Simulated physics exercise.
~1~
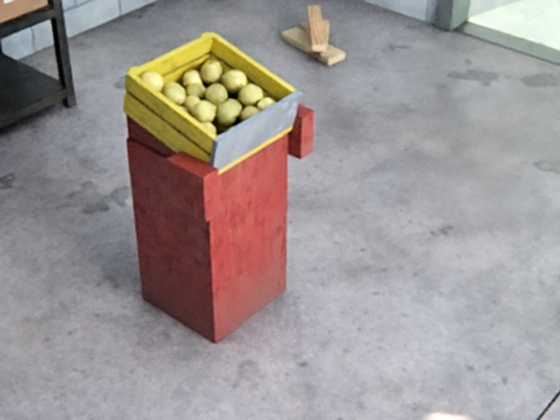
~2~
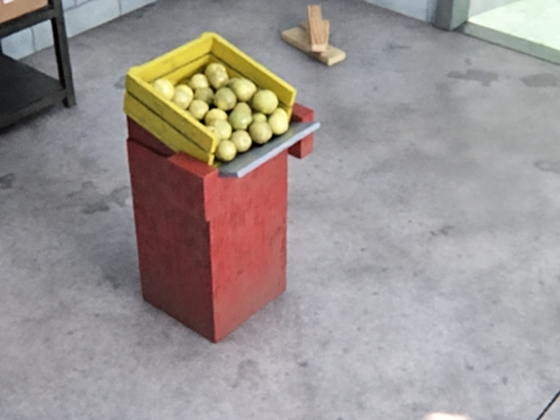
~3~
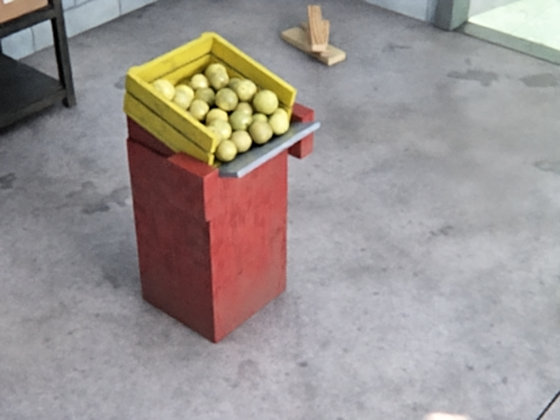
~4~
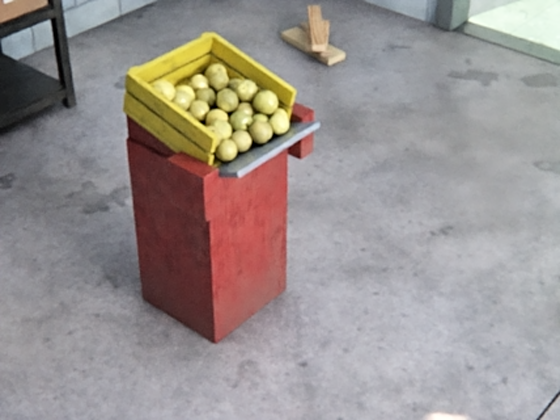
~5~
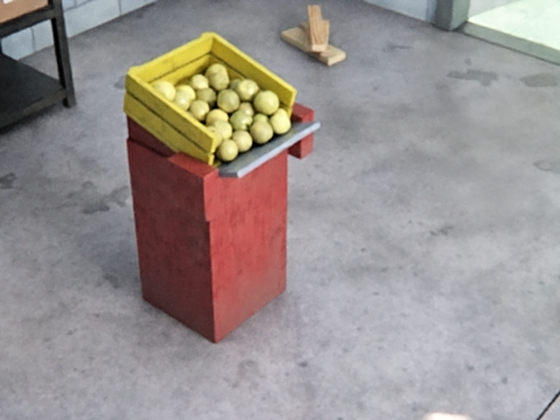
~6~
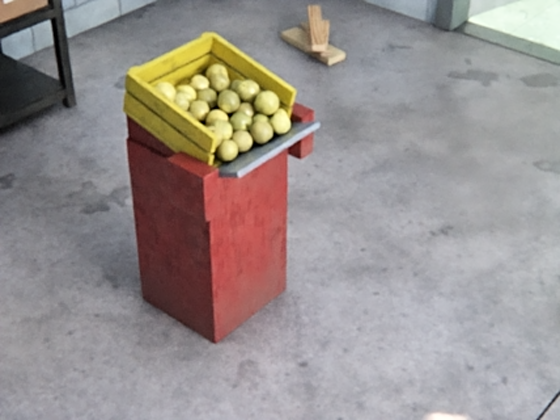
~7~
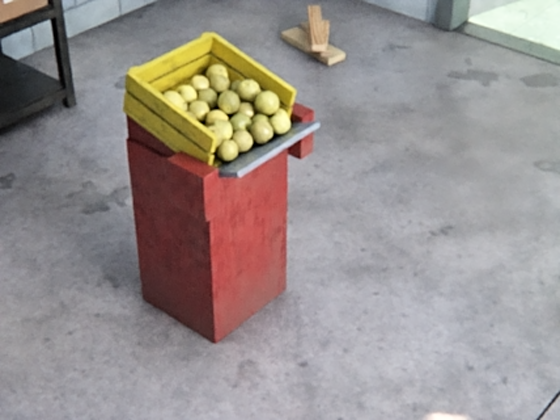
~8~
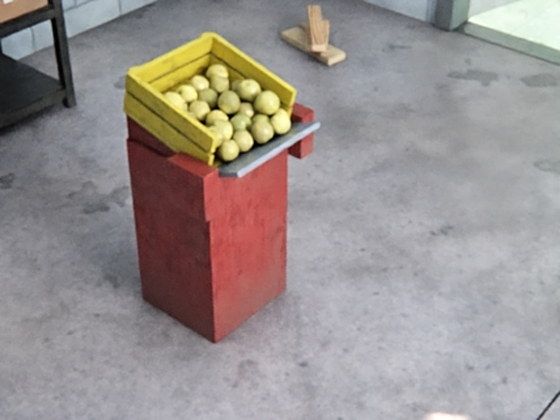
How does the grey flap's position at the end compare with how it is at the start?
At the start the flap is leaning across the low end of the yellow chute, closing it off. By the end it is lowered and lies on its side, leaving that end open.
